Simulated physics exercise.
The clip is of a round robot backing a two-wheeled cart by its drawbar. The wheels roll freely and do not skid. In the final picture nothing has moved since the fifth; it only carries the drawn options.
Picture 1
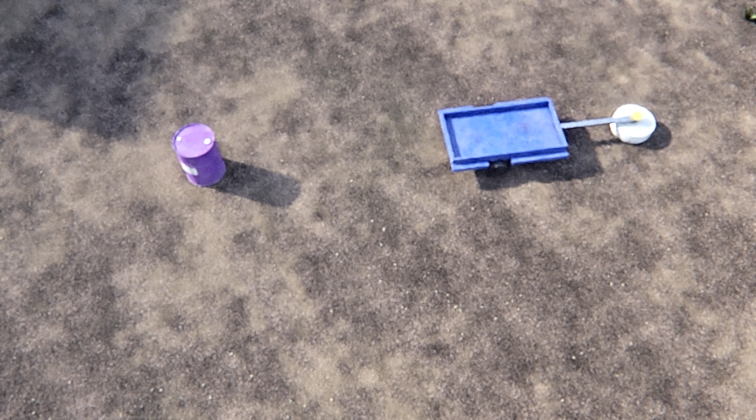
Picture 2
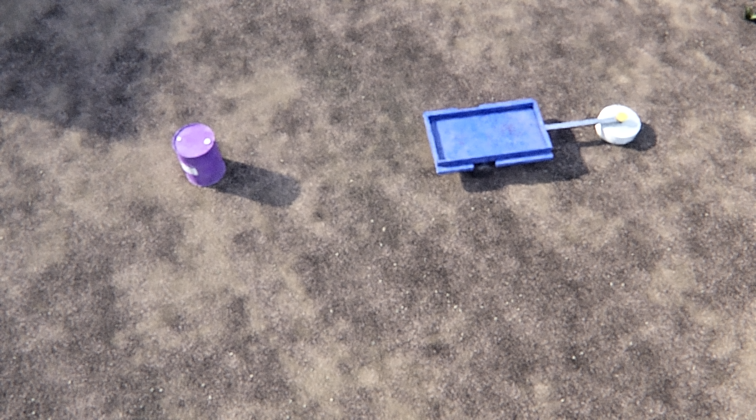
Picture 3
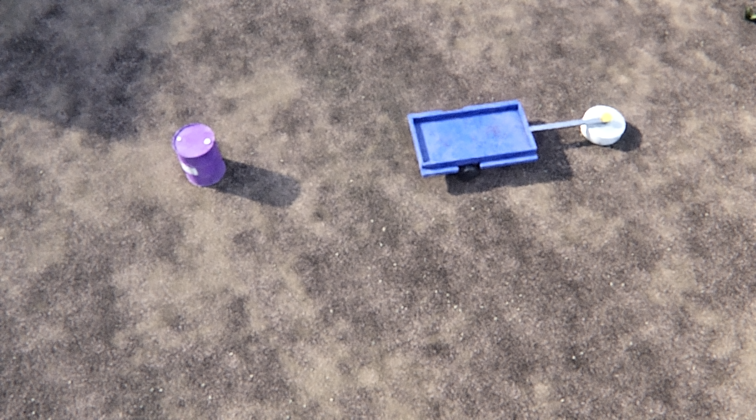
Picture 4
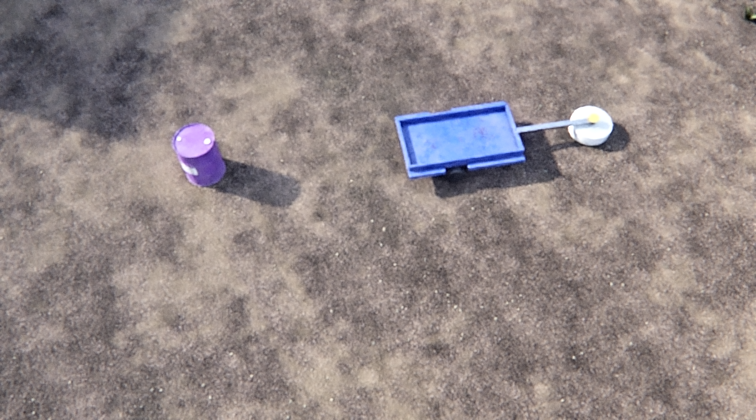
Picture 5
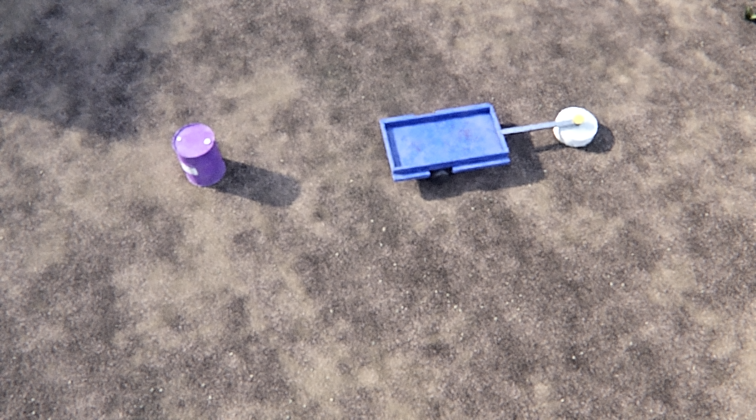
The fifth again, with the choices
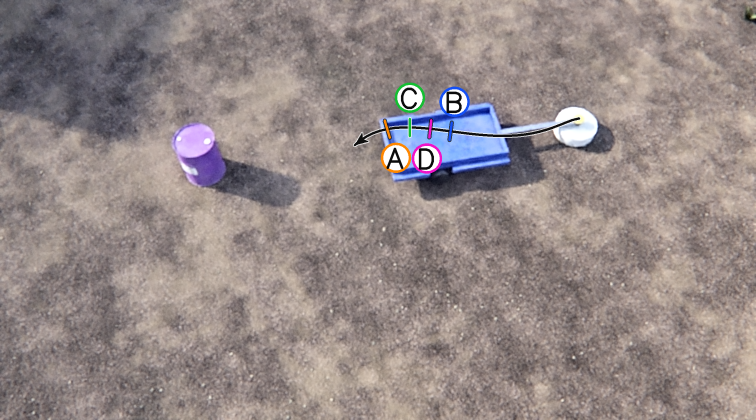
A patch of mottled brown, gritty ground is seen from high above at a slant, with a dark shadow across the upper left corner. A purple drum stands left of centre, while a blue cart sits to the right, joined by a thin grey drawbar to a round white robot. The robot backs the cart slowly and steadily leftward, narrowing the gap, as the drum and camera stay still.
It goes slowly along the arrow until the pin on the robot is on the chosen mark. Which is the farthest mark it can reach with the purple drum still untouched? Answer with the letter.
At D, and not beyond.
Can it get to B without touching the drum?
For that mark, yes.
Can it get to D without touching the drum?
Yes.
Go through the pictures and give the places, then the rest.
In the first picture, blue cart (502, 132); purple drum (206, 170); robot (634, 122).
In the second picture, robot (619, 123); blue cart (487, 134); purple drum (206, 170).
In the third picture, robot (604, 124); blue cart (472, 136); purple drum (206, 170).
In the fourth picture, robot (591, 124); blue cart (459, 138); purple drum (206, 170).
In the fifth picture, robot (576, 125); blue cart (444, 140); purple drum (206, 170).
On the marked copy, A at (387, 129); B at (451, 131); C at (410, 127); D at (430, 129); the route from (579, 118) via (463, 133) to (355, 145).
With D. Early on, robot (530, 140), cart (392, 147).
Further on, robot (475, 141), cart (335, 152).
At the end, robot (430, 136), cart (292, 159); nothing has been touched.
As for the rest, A is too far, the drum has been hit; B is safe but short; C is too far, the drum has been hit.
